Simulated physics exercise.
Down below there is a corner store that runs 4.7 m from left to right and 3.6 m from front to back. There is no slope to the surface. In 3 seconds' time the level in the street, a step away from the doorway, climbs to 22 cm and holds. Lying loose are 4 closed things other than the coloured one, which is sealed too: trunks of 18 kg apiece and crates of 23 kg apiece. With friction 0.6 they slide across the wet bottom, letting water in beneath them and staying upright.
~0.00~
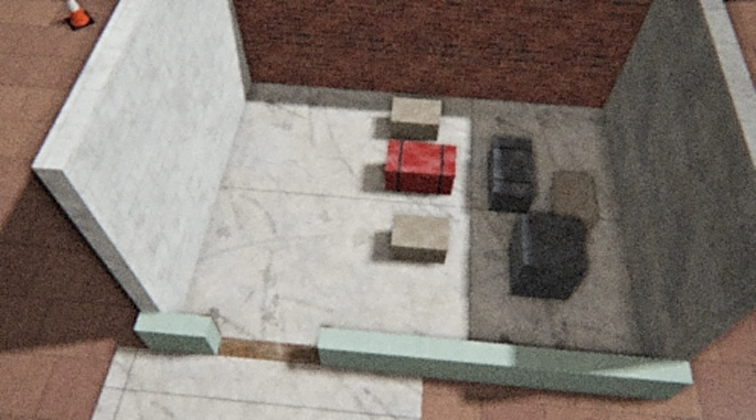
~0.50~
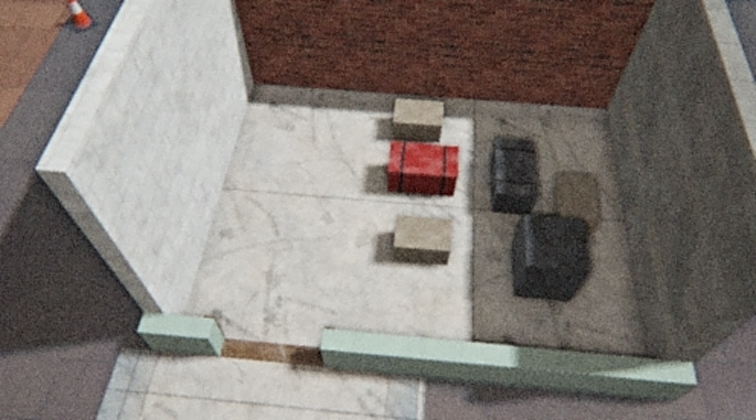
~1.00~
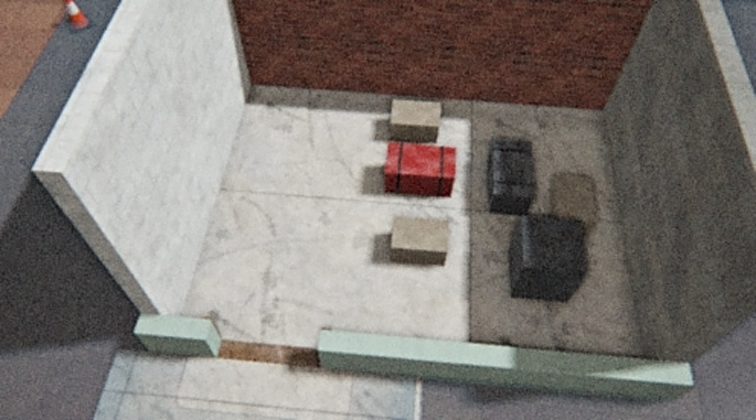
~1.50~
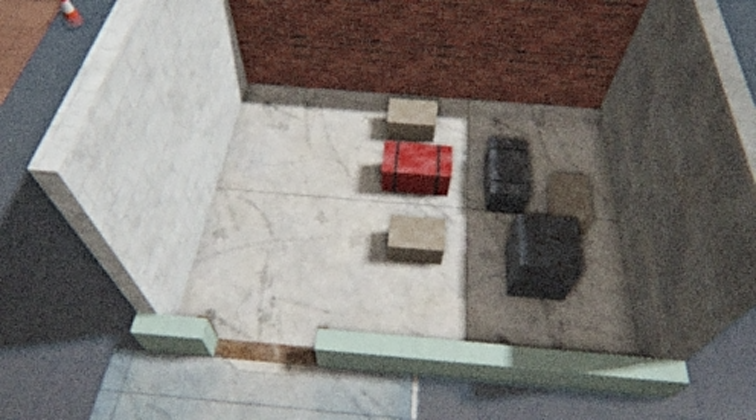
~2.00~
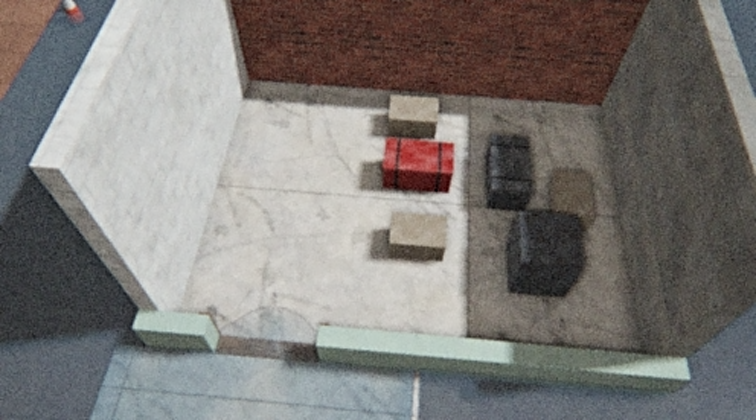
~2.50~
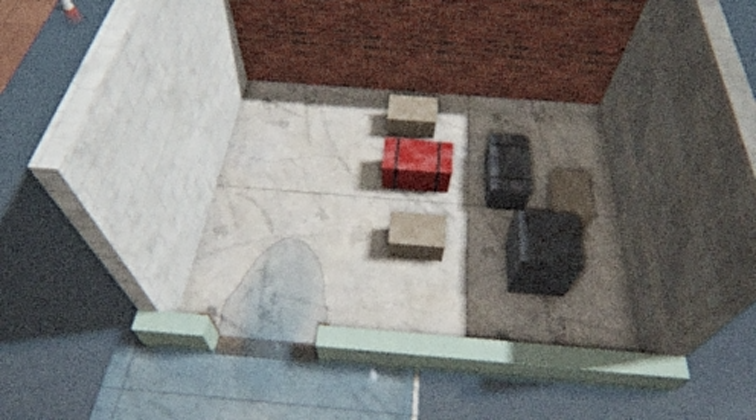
A roofless corner store stood with a red trunk, pale crates and dark trunks on its floor while water spread over the street outside, then crept in through the doorway; nothing inside moved.
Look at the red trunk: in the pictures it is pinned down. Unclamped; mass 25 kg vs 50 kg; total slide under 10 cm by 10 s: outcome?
Higher mass only.
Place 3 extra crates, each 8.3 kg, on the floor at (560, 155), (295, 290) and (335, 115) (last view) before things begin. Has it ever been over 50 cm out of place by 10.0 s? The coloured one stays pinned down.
Result, in turn - falls shy; exceeds it; exceeds it.
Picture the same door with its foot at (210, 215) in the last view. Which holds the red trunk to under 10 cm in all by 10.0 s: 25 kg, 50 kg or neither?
The answer is that only the greater mass suffices.
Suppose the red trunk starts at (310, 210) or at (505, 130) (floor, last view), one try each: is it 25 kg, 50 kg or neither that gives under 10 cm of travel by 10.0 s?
In that order: Only the larger holds; only the larger holds.
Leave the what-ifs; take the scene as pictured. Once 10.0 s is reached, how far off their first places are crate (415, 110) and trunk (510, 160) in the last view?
First 50 cm, then 10 cm.
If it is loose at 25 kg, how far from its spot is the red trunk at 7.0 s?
0 cm.
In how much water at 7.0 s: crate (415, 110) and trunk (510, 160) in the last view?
Some 6 cm at the first, some 1 cm at the second.
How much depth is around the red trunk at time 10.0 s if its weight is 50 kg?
9 cm, roughly.
After 3.5 s the red trunk would be 0 cm from its start with 25 kg and 0 cm from its start with 50 kg; 0 cm of water round it then.
After 4.5 s the red trunk would be 0 cm from its start with 25 kg and 0 cm from its start with 50 kg; 4 cm of water round it then.
After 7.0 s the red trunk would be 0 cm from its start with 25 kg and 0 cm from its start with 50 kg; 5 cm of water round it then.
After 10.0 s the red trunk would be 94 cm from its start with 25 kg and 0 cm from its start with 50 kg; 9 cm of water round it then.
